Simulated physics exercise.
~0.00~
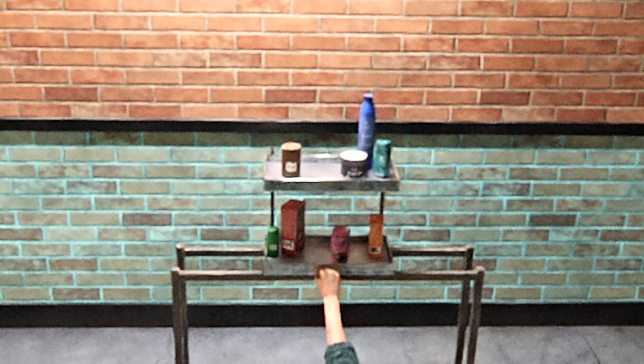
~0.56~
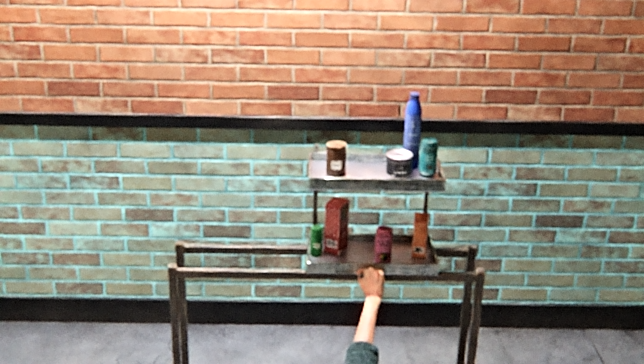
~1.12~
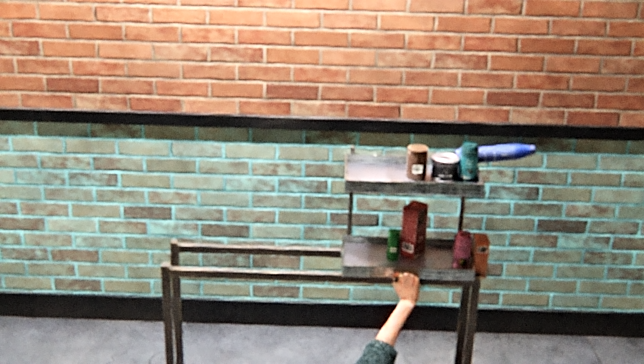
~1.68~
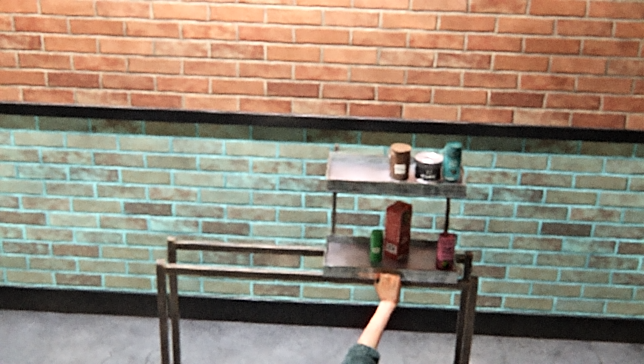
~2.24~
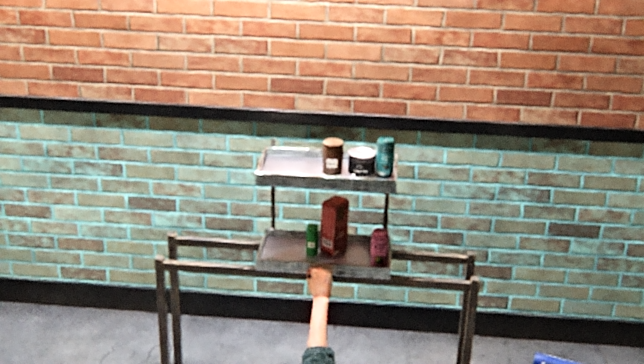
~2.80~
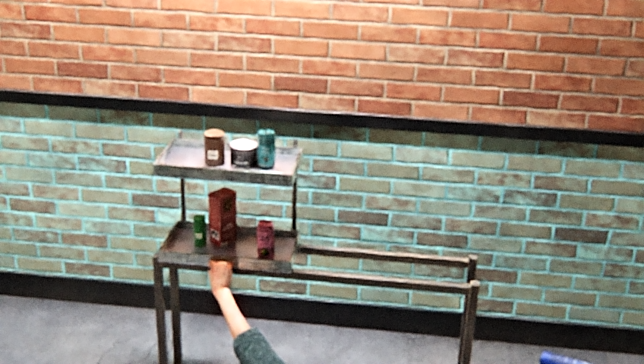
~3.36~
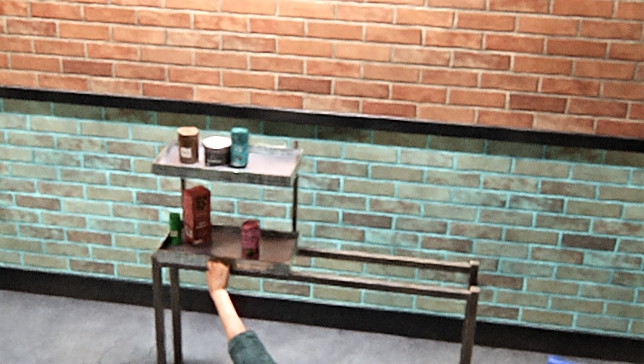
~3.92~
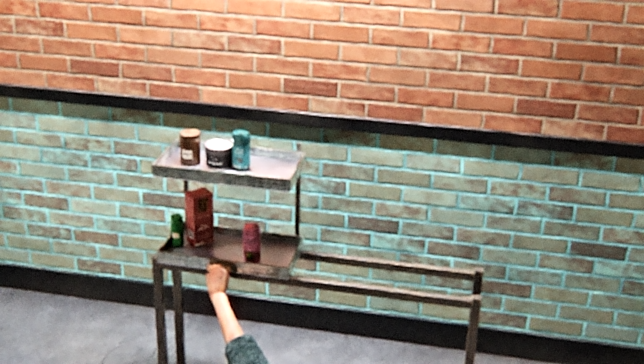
A two-tier tray of containers is pushed right along metal rails by a hand, and the blue bottle and orange carton topple off at the right end; the tray then travels to the left end, where the remaining items stay upright after sliding slightly.
